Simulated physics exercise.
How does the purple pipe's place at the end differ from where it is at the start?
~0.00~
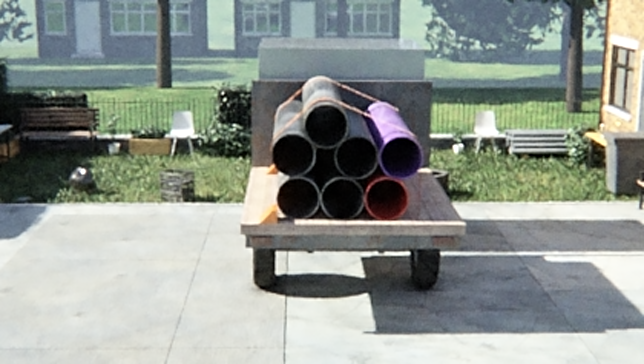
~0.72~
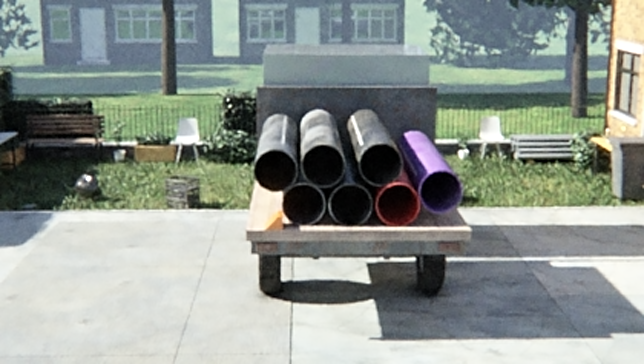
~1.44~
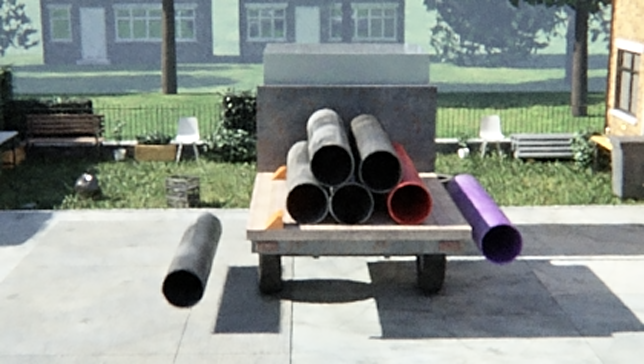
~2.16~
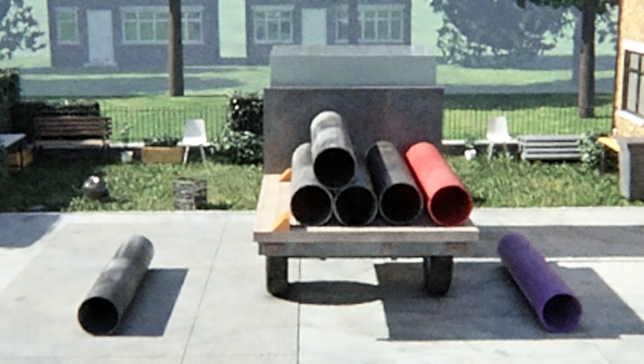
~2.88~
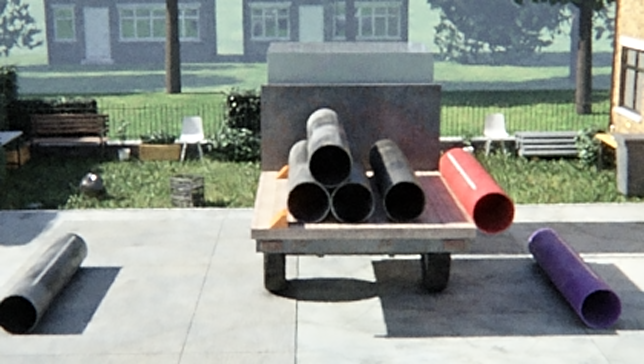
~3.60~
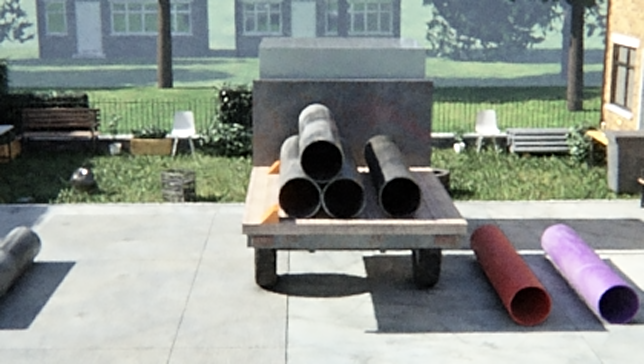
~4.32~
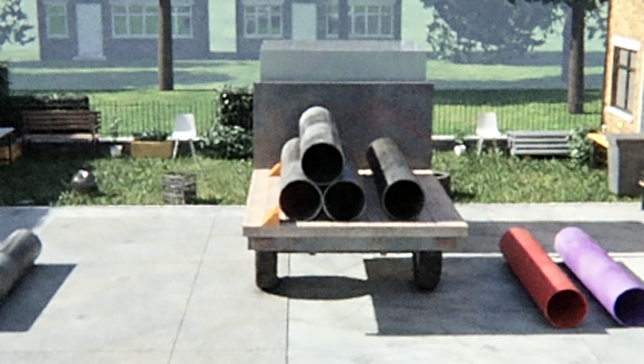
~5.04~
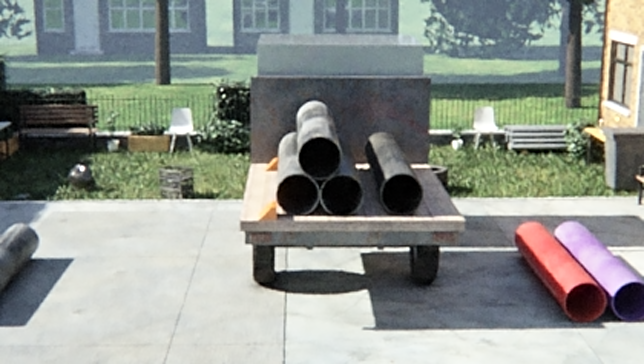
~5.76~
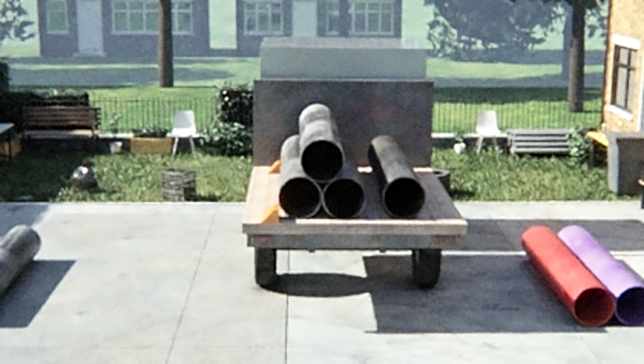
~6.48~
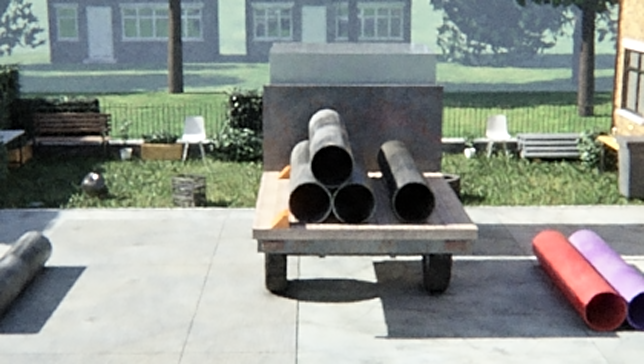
At the start the purple pipe is up in the stack on the right side of the lorry's deck. By the end it lies on the ground to the right of the lorry, beside the red pipe.
